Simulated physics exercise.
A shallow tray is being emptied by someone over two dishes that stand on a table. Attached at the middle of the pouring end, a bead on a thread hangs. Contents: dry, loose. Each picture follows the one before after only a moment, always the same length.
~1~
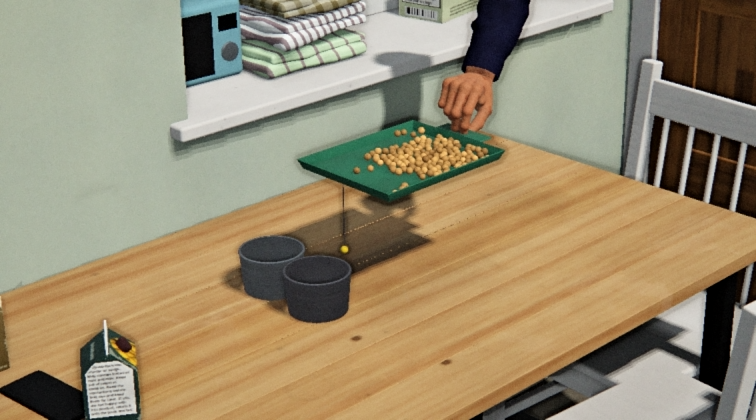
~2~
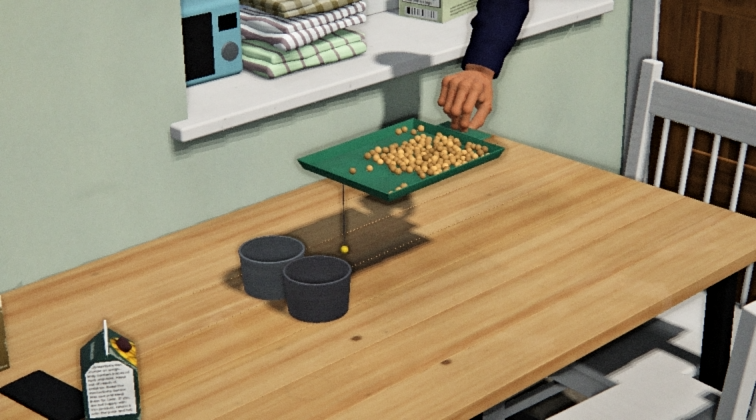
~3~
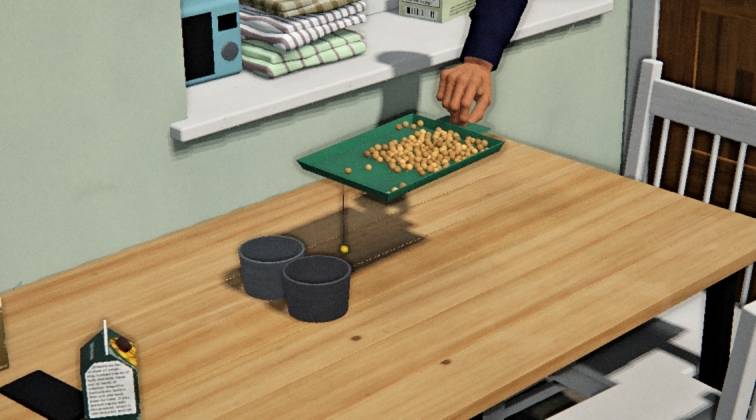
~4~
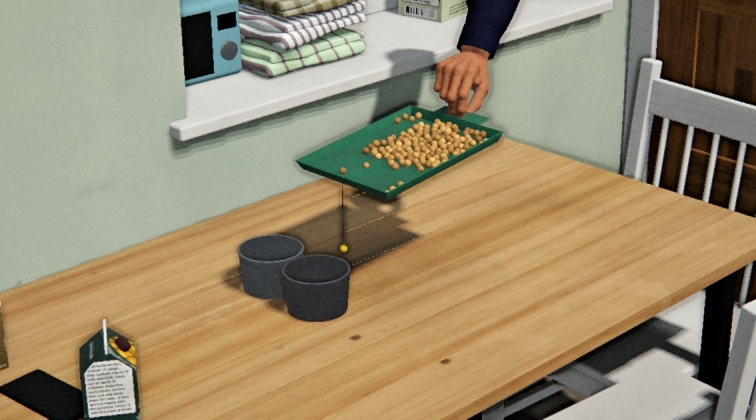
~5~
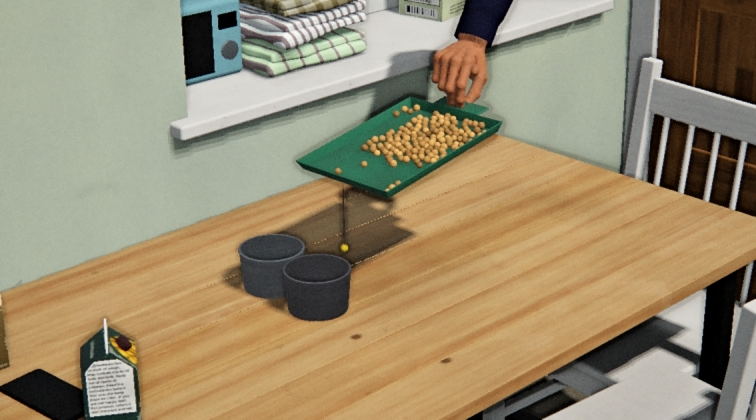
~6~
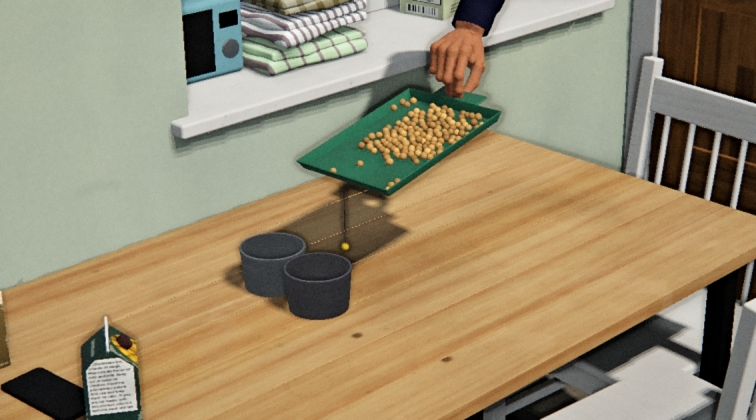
A hand in a dark blue sleeve holds the far end of a green tray of round wooden beads above a light wooden table, seen from above at an angle in a pale green room. Two dark grey dishes stand below, near a hanging yellow bead, with folded towels on a white shelf behind. The hand gradually tilts the tray toward its lower left corner, and the beads shift slightly while the view stays almost still.
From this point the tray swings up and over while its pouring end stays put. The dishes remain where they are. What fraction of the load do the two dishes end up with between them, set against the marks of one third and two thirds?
Between them they get more than two thirds of it.
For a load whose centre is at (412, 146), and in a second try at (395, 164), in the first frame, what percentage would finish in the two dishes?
You'd get near 90 percent first and near 90 percent after that.
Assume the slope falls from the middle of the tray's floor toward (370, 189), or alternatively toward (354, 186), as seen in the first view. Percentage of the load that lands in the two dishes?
In order, 10 in a hundred and 50 in a hundred.
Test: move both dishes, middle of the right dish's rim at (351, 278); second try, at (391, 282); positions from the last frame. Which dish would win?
Attempt 1: The one on the left side. Attempt 2: The one on the left side.
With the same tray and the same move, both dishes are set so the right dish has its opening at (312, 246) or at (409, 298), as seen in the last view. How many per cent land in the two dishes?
First placement: 50 per cent; second placement: 10 per cent.
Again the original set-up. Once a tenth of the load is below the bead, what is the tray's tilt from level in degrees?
Approx. 45° from level.
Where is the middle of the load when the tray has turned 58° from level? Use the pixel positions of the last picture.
Check around (323, 183) in the last picture.
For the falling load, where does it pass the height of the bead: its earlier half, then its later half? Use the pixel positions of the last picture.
Early half: (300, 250); late half: (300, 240).
Soon after the last picture, tray tipped steeply; about half on the tray; about a quarter in the right dish; about a quarter in the left dish; a small part outside both; a small part in the air.
A little later, tray tipped right over; about half in the right dish; about half in the left dish; a small part outside both; a stray few in the air.
Later still, tray tipped past a quarter turn; about half in the right dish; about a third in the left dish; a small part outside both.
By the end, tray tipped past a quarter turn; about half in the right dish; about a third in the left dish; a small part outside both.
